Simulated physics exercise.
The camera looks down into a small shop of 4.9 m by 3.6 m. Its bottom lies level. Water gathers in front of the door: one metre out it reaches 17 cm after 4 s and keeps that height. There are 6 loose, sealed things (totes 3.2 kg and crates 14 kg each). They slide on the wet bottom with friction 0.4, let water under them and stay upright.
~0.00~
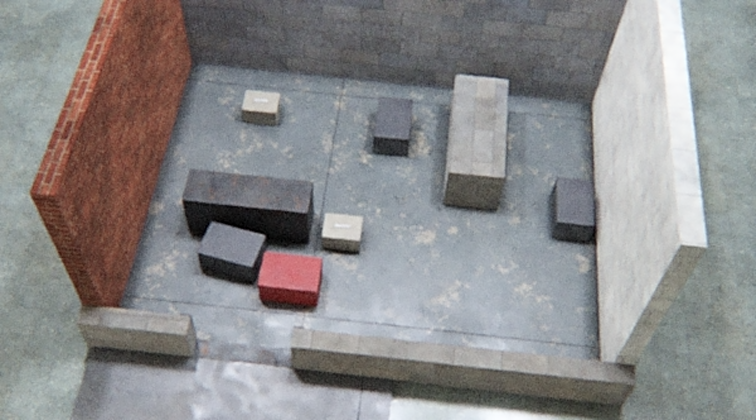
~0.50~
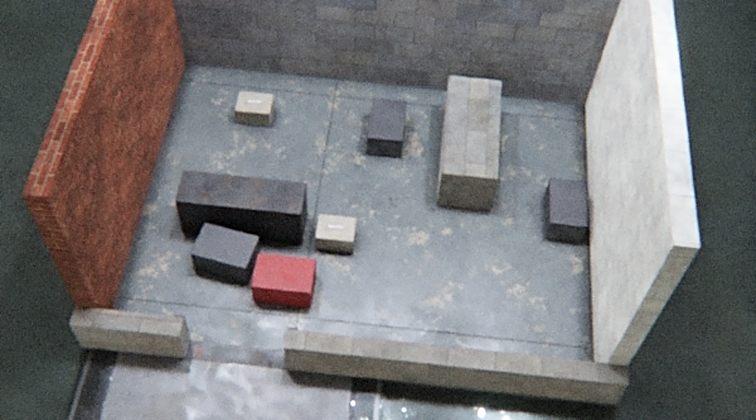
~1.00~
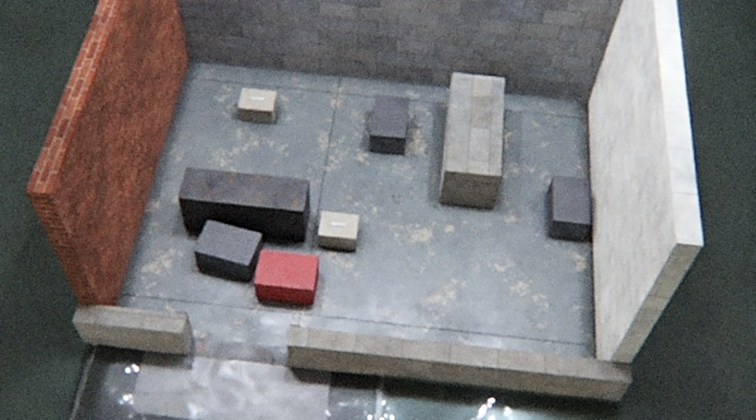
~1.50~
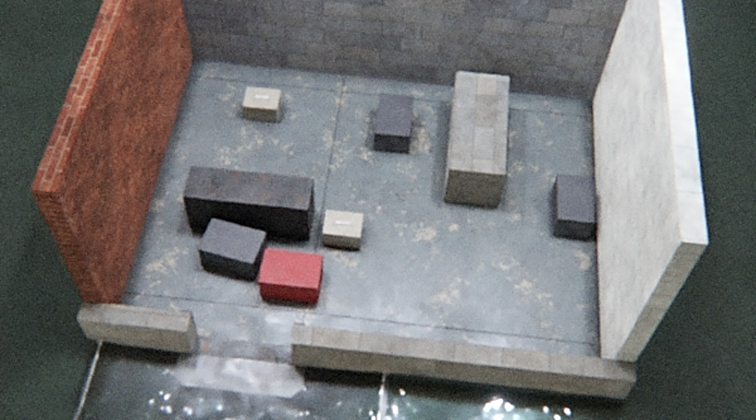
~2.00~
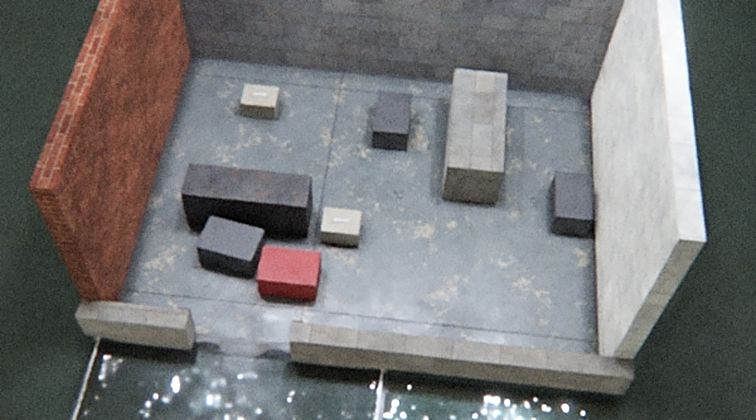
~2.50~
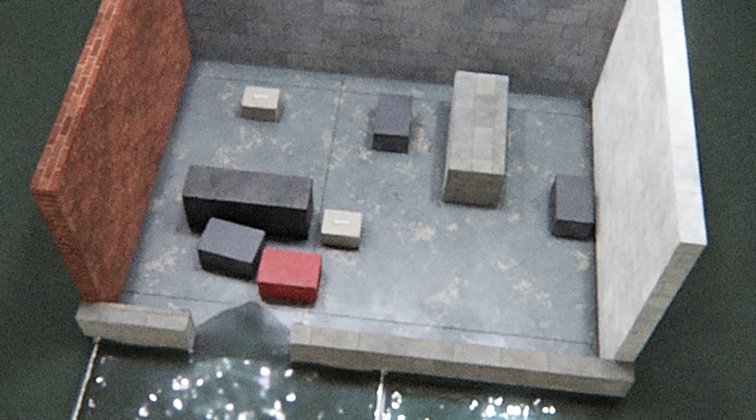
The clip shows a small walled room seen from above, with a red crate and other scattered blocks staying still, as glistening water gathers outside the front opening and then spreads slightly in through the gap.
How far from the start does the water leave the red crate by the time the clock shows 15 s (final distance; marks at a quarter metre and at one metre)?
Red crate gets carried off.
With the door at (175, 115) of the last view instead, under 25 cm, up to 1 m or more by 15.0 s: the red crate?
In that case the red crate stays put.
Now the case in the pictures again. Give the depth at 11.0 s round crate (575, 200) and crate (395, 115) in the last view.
About 4 and 5 cm.
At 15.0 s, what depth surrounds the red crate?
About 9 cm.
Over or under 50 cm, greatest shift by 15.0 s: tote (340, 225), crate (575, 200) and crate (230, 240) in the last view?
In that order: Over, past it, past it.
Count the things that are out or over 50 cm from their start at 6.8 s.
By then 3.
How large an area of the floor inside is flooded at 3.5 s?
Some 1.0 m2.
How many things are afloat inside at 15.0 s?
I count 5.
After 3.5 s the red crate is near (295, 262), 0.1 m from its start, aground; 0 afloat.
After 6.8 s the red crate is near (427, 218), 1.5 m from its start, aground; 1 afloat.
After 11.0 s the red crate is near (473, 218), 2.0 m from its start, aground; 3 afloat.
After 15.0 s the red crate is near (562, 287), 2.7 m from its start, afloat; 5 afloat.
